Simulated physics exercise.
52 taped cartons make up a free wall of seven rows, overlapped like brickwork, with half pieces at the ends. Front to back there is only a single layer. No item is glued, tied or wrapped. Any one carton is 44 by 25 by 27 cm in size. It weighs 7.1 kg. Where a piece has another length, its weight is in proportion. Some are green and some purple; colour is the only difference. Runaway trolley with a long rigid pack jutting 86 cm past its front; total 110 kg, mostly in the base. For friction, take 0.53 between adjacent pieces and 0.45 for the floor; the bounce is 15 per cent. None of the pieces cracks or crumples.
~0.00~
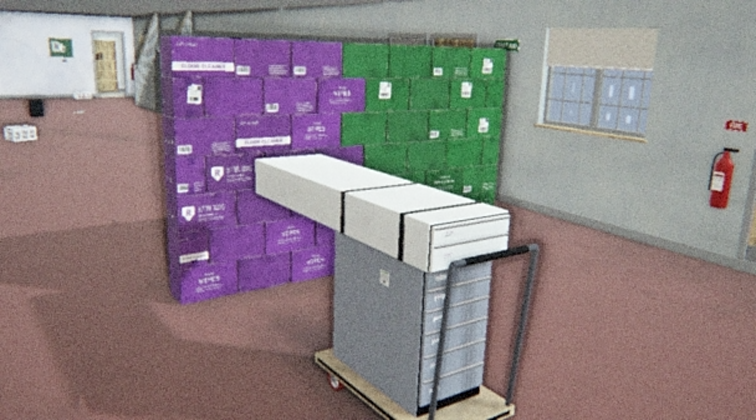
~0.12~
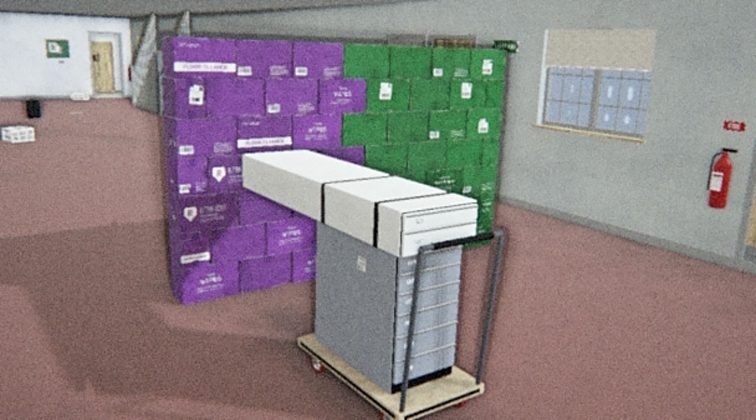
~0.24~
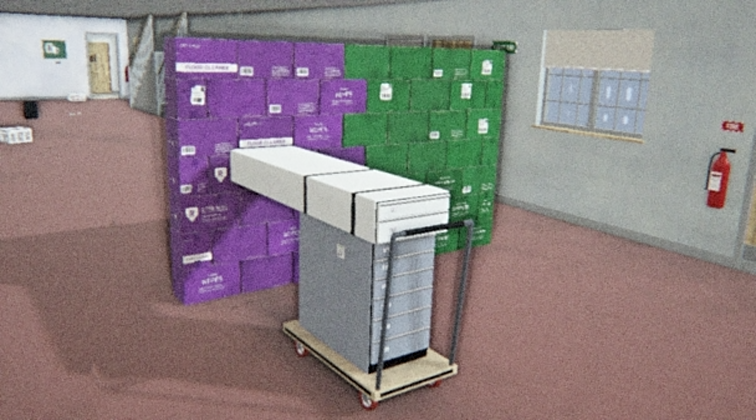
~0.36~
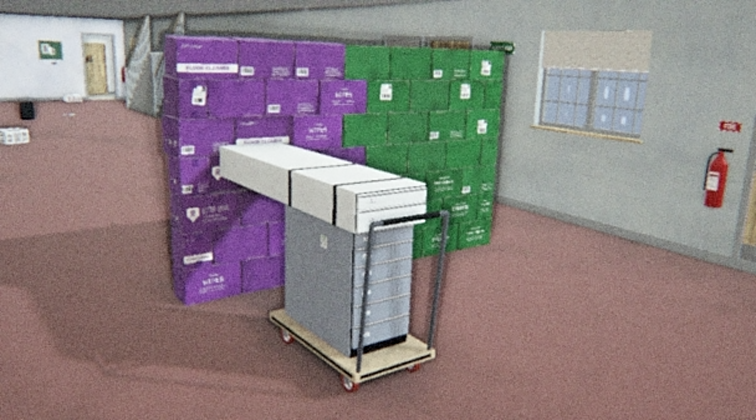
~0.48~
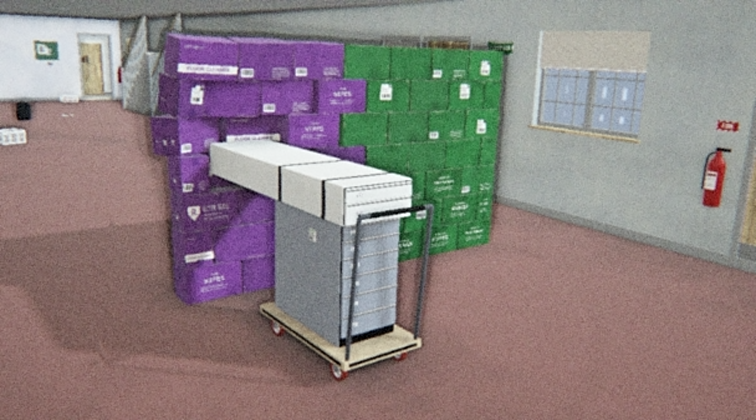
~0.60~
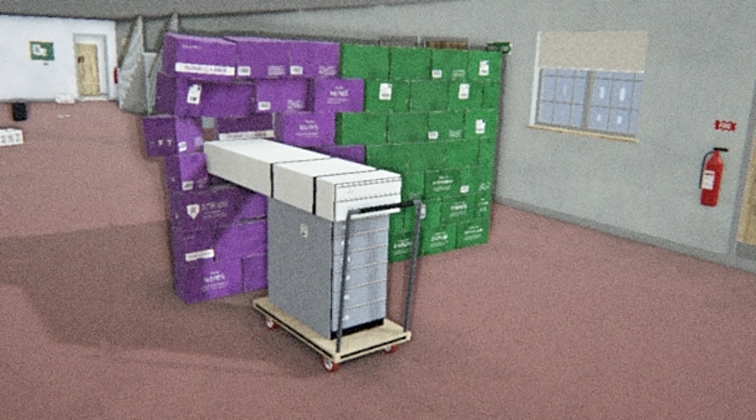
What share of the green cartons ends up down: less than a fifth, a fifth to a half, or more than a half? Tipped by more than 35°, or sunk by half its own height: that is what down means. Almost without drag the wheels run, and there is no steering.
Less than a fifth.
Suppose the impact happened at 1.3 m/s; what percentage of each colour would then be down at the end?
Result - green: 0%; purple: 70%.
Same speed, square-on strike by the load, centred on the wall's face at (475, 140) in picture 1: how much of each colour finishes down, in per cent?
Down at the end: Green 30 percent, purple 0 percent.
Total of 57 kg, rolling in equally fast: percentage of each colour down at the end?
You'd get green 0 and purple 70 percent.
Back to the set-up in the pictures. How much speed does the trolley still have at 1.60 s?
Something like 0.3 m/s, I'd say.
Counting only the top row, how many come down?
Count: 4.
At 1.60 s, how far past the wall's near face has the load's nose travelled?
Roughly 90 cm past it.
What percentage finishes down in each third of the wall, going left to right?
60, 20 and 0 per cent, from left to right.
By 1.10 s, load 65 cm past the wall's line, still rolling; none of the 28 green cartons down (5 of 52 in all colours); top green carton tilted 29°; top purple carton tilted 11°.
By 1.60 s, load 88 cm past the wall's line, still rolling; 1 of the 28 green cartons down (15 of 52 in all colours); top green carton tilted 71°, 1.03 m lower; top purple carton tilted 30°, 1.33 m lower.
When it is over (3.5 s), load 89 cm past the wall's line, stopped; 1 of the 28 green cartons down (15 of 52 in all colours); top green carton 1.63 m lower; top purple carton 1.63 m lower. That is 4 per cent. In pixels of the last frame, middles, top green carton near (385, 203), top purple carton near (222, 199).
